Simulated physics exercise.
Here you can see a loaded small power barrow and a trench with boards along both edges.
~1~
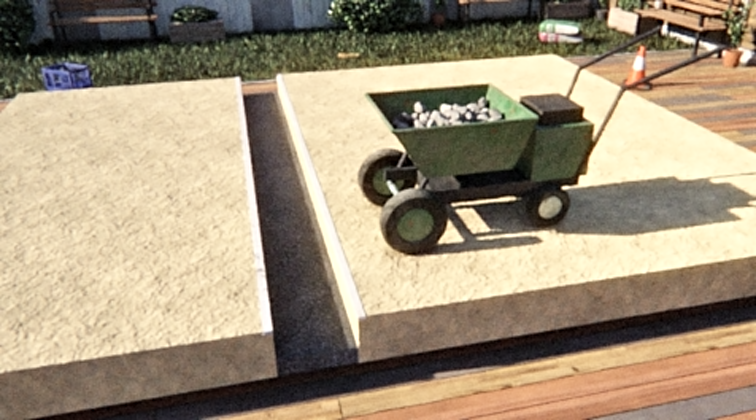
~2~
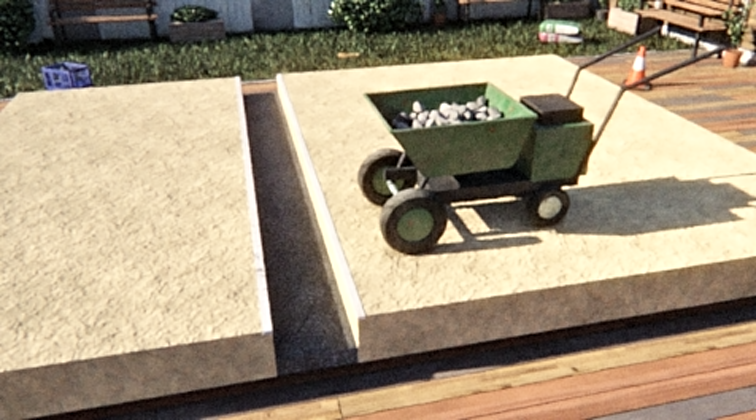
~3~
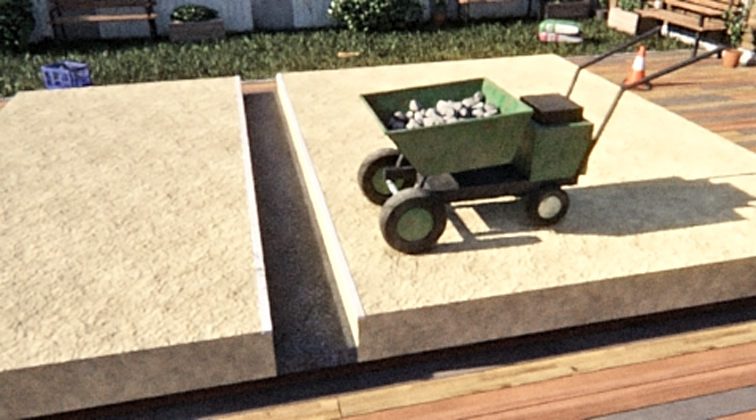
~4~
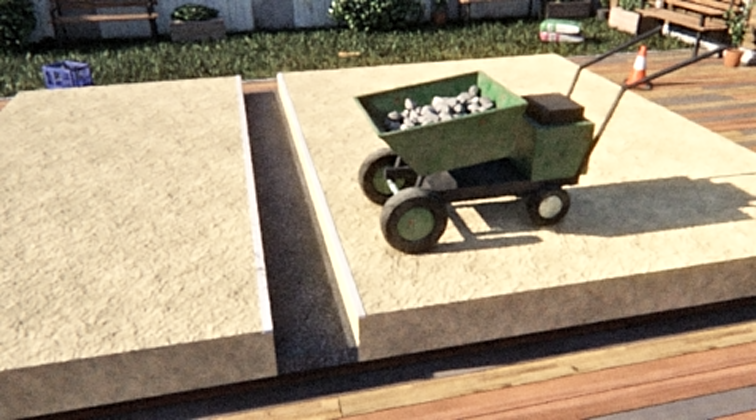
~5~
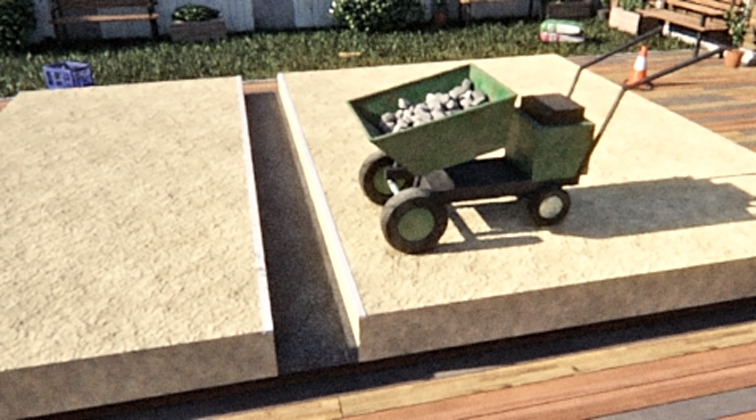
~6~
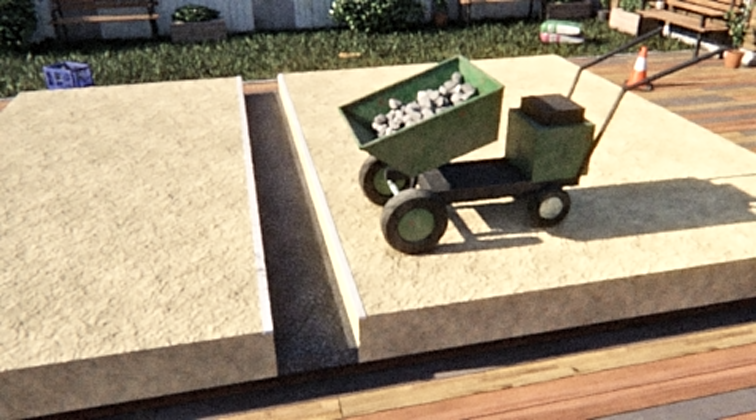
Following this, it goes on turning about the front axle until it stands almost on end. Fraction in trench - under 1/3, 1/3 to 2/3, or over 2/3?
Over 2/3.
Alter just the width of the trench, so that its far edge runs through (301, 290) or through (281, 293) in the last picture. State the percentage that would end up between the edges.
In order: Near 30, then 60 percent.
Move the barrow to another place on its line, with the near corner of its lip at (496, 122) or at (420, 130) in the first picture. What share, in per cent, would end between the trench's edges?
First spot: Roughly 30 percent; second spot: Roughly 100 percent.
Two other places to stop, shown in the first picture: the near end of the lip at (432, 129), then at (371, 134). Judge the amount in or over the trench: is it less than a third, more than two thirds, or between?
So the first position comes out as over two thirds, the second as in the middle band.
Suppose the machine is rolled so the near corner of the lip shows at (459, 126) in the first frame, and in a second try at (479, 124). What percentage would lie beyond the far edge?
Around 0 and 0 per cent respectively.
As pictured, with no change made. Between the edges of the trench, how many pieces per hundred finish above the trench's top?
Roughly 0 percent.
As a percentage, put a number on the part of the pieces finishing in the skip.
Close to 0 per cent.
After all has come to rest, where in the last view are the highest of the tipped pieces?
Summit in the final view: Around (225, 243).
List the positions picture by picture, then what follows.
In the first frame, lip of the skip at (394, 132), level; top of the load at (449, 124), broken stones; first edge of the trench at (350, 284); far edge at (264, 296), the trench over half as wide as the skip, and about half as deep as wide.
In the second frame, lip of the skip at (392, 133), level; top of the load at (448, 123).
In the third frame, lip of the skip at (387, 134), tipped barely; top of the load at (462, 114).
In the fourth frame, lip of the skip at (380, 137), tipped a little; top of the load at (460, 113).
In the fifth frame, lip of the skip at (371, 142), tipped a little; top of the load at (453, 109).
In the sixth frame, lip of the skip at (361, 149), tipped clearly; top of the load at (458, 97); first edge of the trench at (351, 283); far edge at (264, 296).
Soon after the last picture, skip tipped steeply; all in the skip.
A little later, skip tipped right over; most in the skip; a small part in or heaped over the trench; a stray few falling.
Later still, skip tipped right over; a small part in the skip; about two thirds in or heaped over the trench; about a quarter beyond it.
By the end, skip tipped right over; most in or heaped over the trench; about a quarter beyond it.
